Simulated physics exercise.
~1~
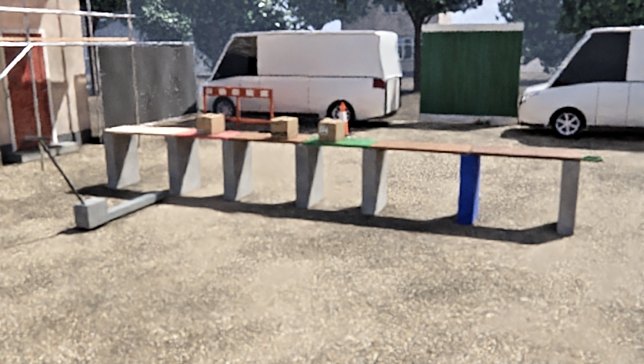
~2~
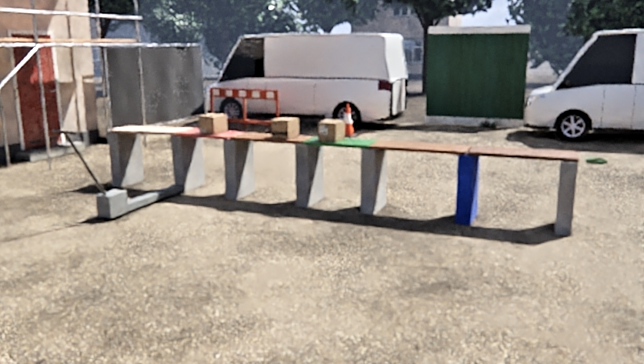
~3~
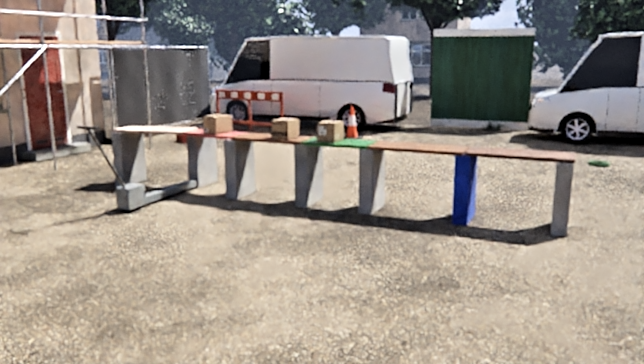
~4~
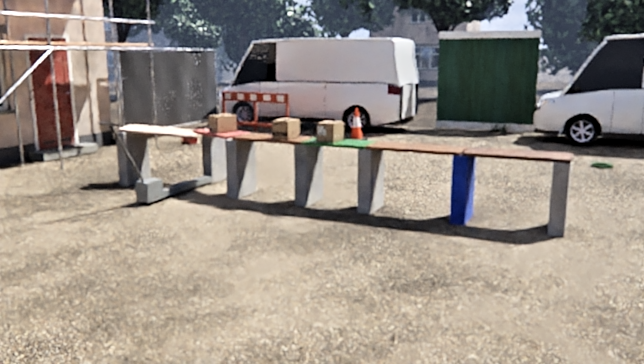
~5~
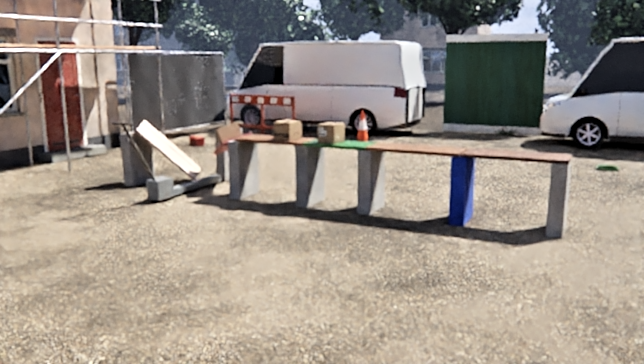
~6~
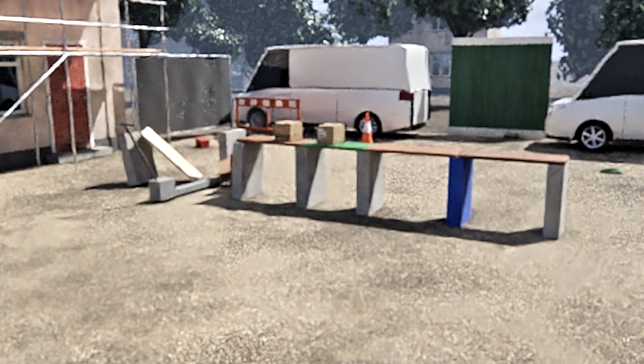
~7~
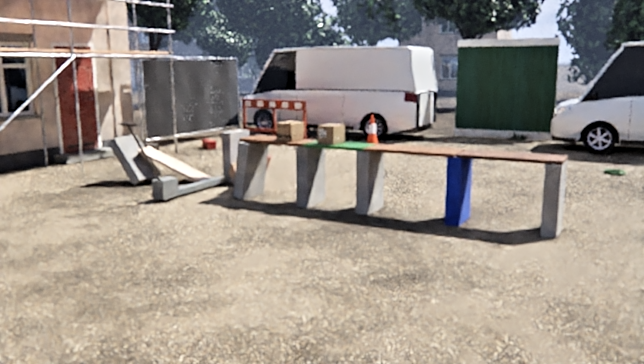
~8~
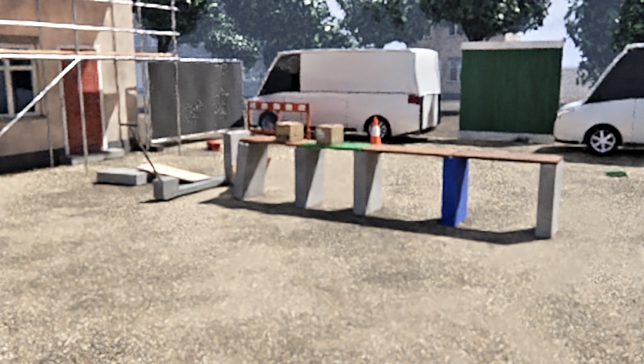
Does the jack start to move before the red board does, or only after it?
The jack starts to move first, sliding to the right while the red board is still resting in place. The red board tips and drops only later.
